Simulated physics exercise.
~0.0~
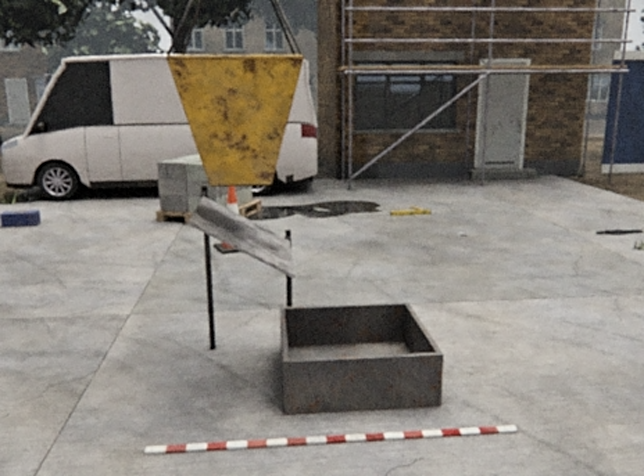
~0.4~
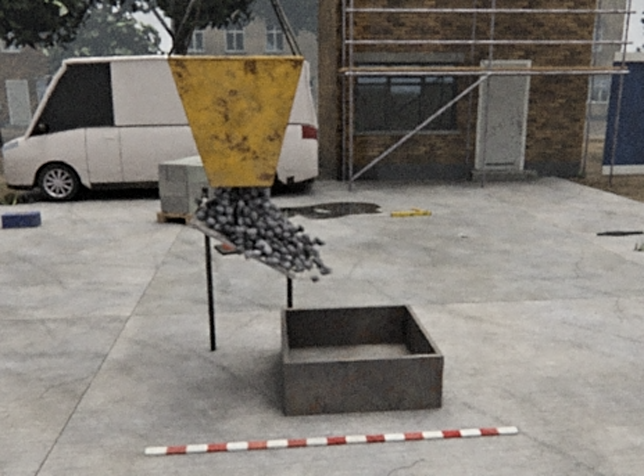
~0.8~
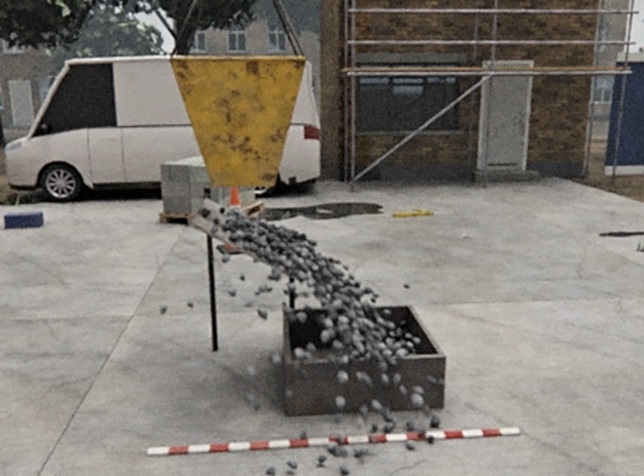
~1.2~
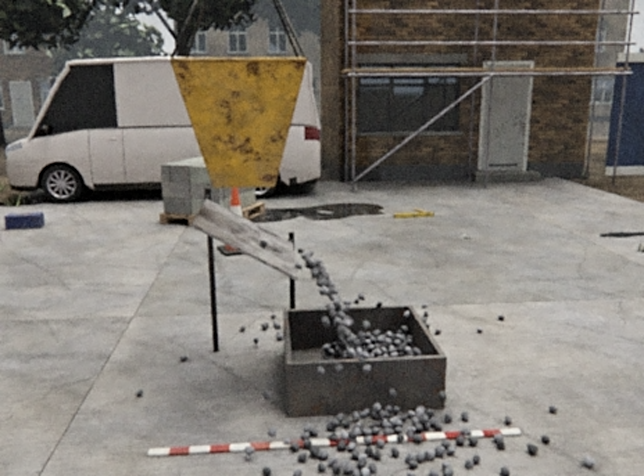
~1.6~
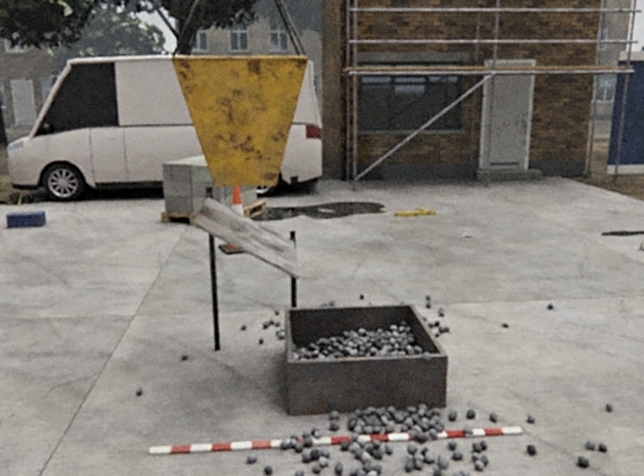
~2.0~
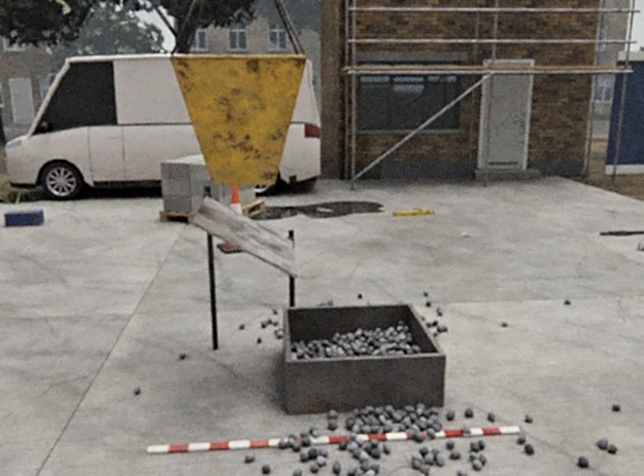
A yellow, tapering skip hangs over a sloping steel chute on a grey concrete yard, seen from slightly above by a gently swaying camera. A white van stands behind at left, a scaffolded brick building at right, and an open dark bin sits in front, beyond a red-and-white striped pole. Grey rounded stones drop from the skip's bottom onto the chute and slide down to the right. They pour into the bin, while many overshoot or scatter around it. The stream thins and stops, leaving most stones in the bin and others strewn nearby, especially around the pole.
